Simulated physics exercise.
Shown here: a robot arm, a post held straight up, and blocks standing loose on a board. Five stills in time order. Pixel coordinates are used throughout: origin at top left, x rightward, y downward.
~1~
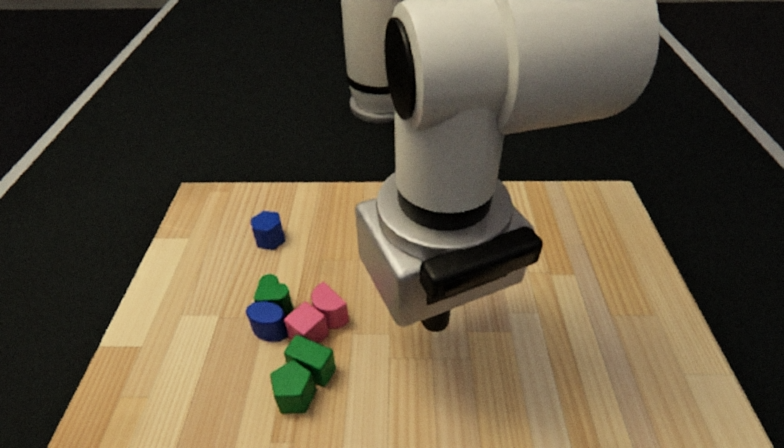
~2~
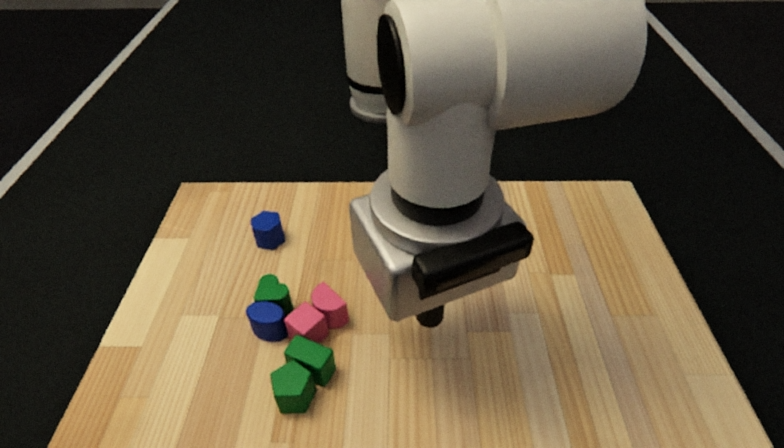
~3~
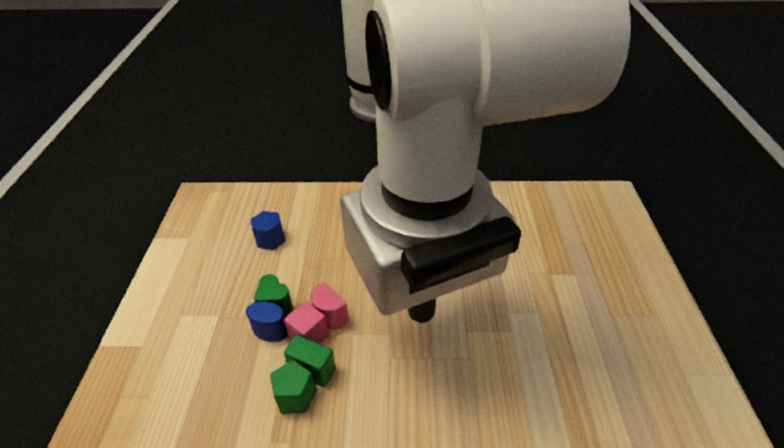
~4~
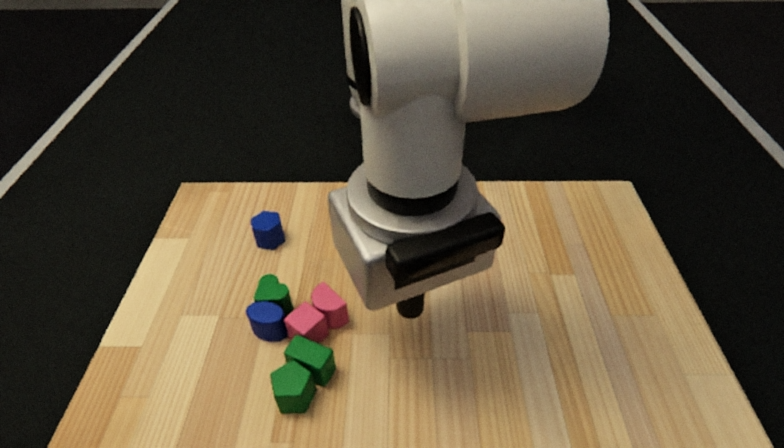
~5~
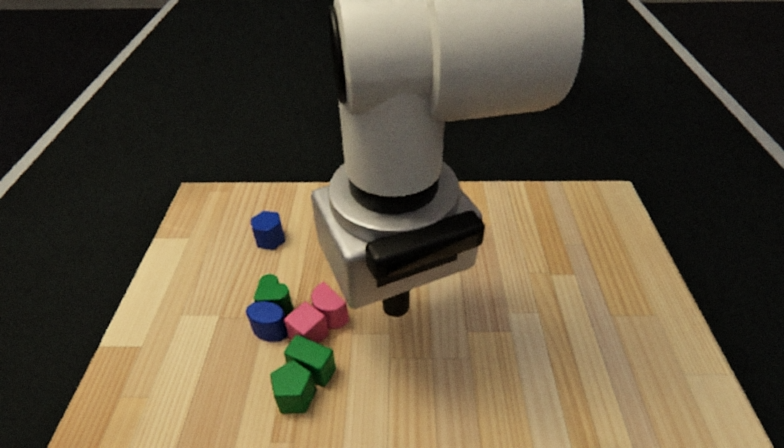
A white robot arm holding a short black post upright reaches over a light wooden board on a dark floor, seen from above and in front by a still camera. On the board's left side sit a blue block at the back, a cluster of green, blue and pink blocks, and two green ones nearer. The arm glides slightly leftward, carrying the post toward the unmoving blocks without touching them.
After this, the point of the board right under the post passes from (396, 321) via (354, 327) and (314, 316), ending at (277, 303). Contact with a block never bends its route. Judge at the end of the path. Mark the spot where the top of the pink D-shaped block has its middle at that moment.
The centre of its top will be at (279, 266).
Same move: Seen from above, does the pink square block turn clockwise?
I believe not.
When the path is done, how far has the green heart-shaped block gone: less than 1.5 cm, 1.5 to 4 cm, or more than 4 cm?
Overall it shifts between 1.5 and 4 cm.
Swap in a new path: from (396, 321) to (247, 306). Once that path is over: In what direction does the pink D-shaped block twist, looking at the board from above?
From the top: Clockwise.
The first path, step by step. One third of the way, post at (352, 314); pink D-shaped block at (321, 295).
Two thirds of the way, post at (311, 302); blue oval at (254, 314), turned 30° clockwise; green heart-shaped block at (264, 288); pink square block at (286, 320), turned 55° anticlockwise; pink D-shaped block at (293, 276), turned 50° clockwise.
At the end, post at (274, 290); blue oval at (247, 317), turned 50° clockwise; green heart-shaped block at (240, 283); pink square block at (282, 318), turned 85° anticlockwise; pink D-shaped block at (279, 266), turned 130° clockwise.
